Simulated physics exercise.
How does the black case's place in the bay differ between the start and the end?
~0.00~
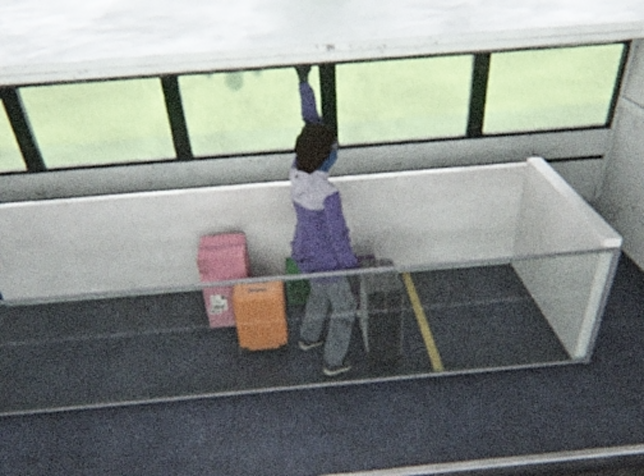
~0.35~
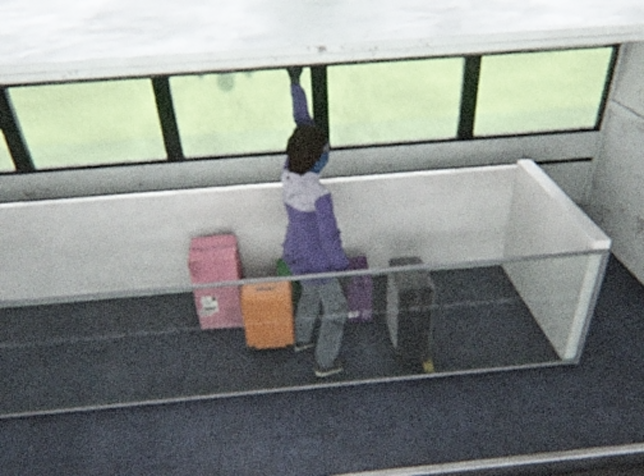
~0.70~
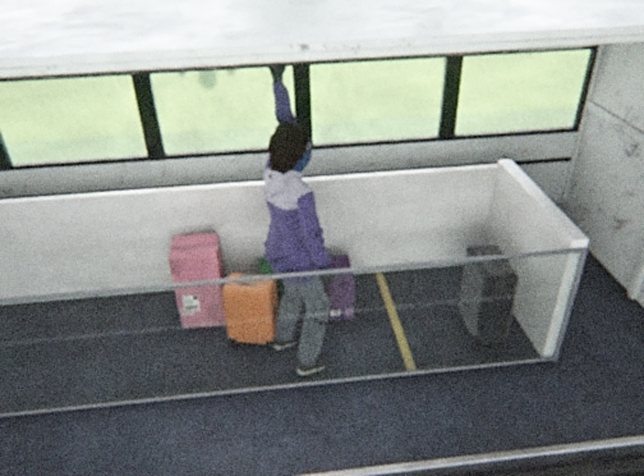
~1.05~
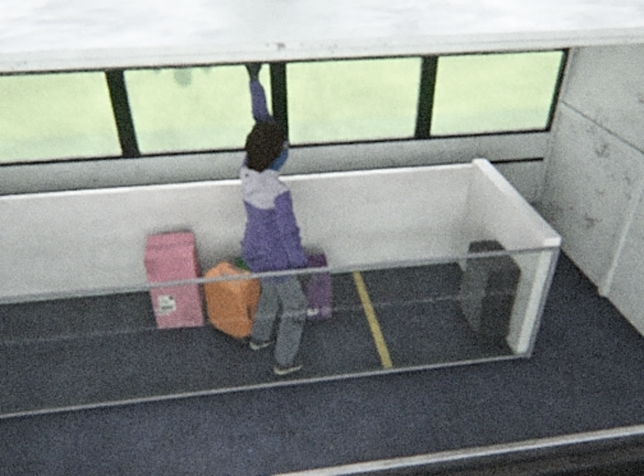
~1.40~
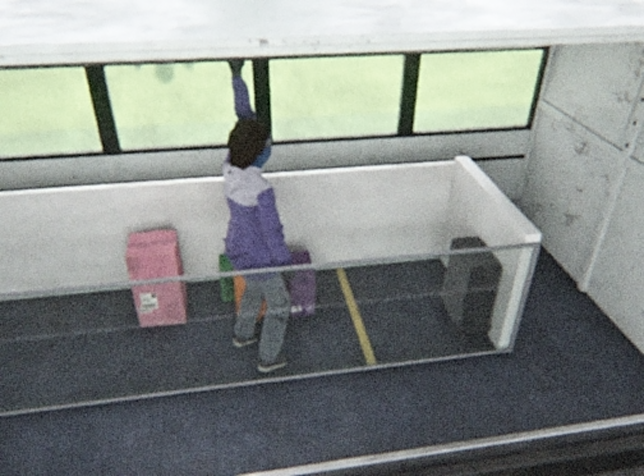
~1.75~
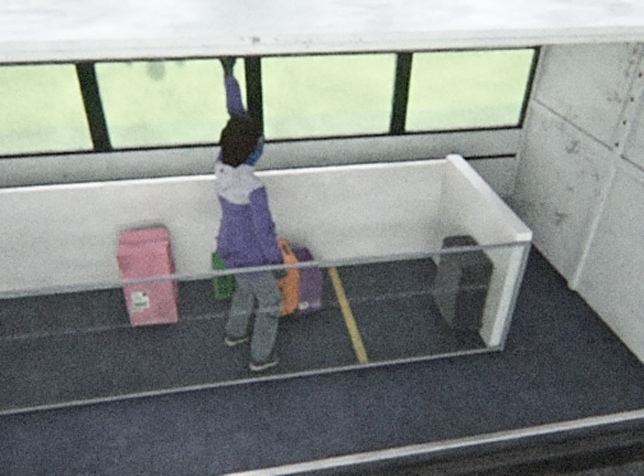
At the start the black case stands close beside the passenger, to the left of the yellow line. By the end it stands upright to the right of the line, next to the white panel at the right end of the bay.
Tram bay with standing passenger, black case sliding right over yellow line to end panel, then orange case sliding, stopping short.
